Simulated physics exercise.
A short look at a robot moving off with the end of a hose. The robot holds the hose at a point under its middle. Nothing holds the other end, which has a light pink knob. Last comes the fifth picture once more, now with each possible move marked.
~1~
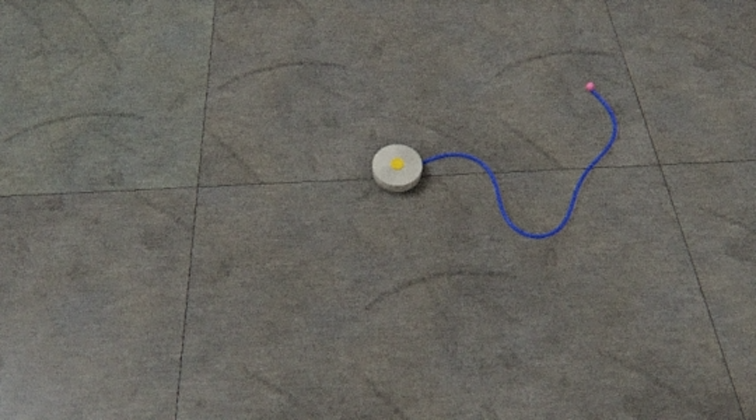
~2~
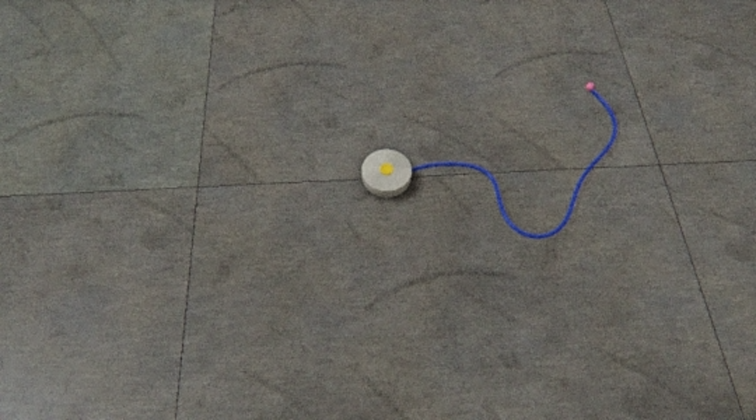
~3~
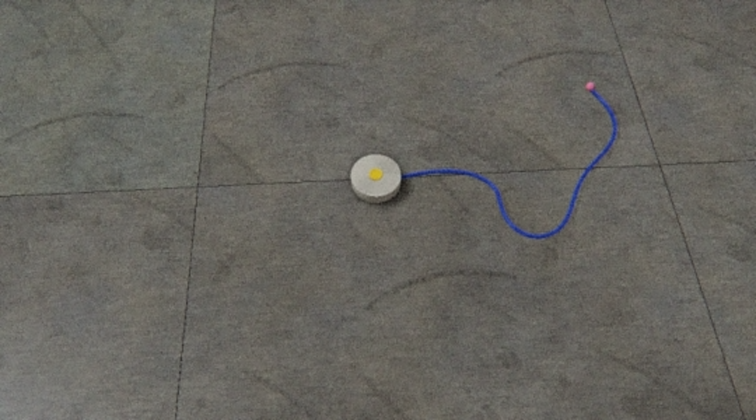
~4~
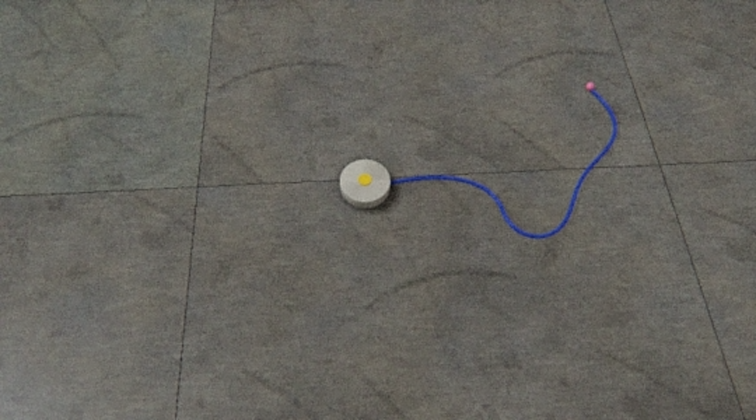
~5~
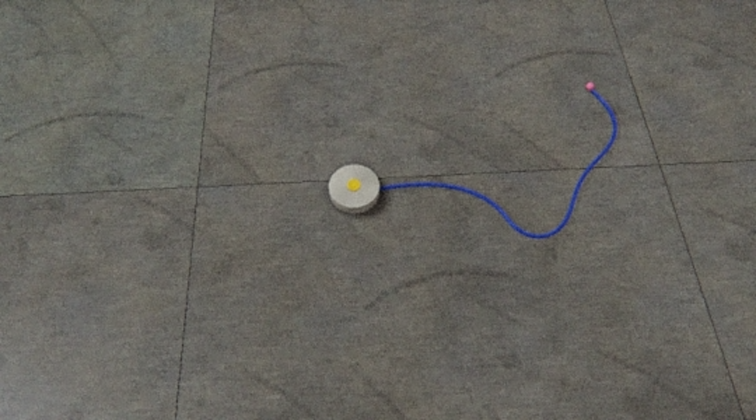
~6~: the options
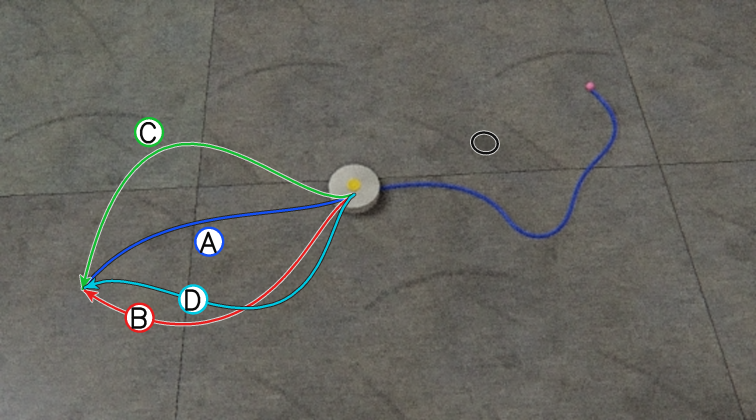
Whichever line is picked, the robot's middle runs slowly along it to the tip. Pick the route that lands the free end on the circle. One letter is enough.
Route C.
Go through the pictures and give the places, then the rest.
The first frame shows free end (590, 87); robot (397, 169).
The second frame shows robot (387, 174); free end (590, 87).
The third frame shows robot (376, 179); free end (590, 87).
The fourth frame shows robot (365, 184); free end (590, 87).
The fifth frame shows robot (354, 190); free end (590, 87).
On the marked copy, A from (355, 194) via (218, 219) to (83, 289); B from (355, 194) via (241, 310) to (84, 290); C from (355, 194) via (182, 144) to (83, 289); D from (355, 194) via (253, 308) to (85, 288); the ring at (485, 143).
With C. Early on, robot (230, 148), middle of the hose (441, 172), free end (598, 100).
Further on, robot (114, 188), middle of the hose (330, 153), free end (530, 137).
At the end, robot (79, 285), middle of the hose (285, 176), free end (484, 142); the free end is on the ring.
As for the rest, A leaves the free end at (503, 155); B leaves the free end at (509, 173); D leaves the free end at (513, 175).
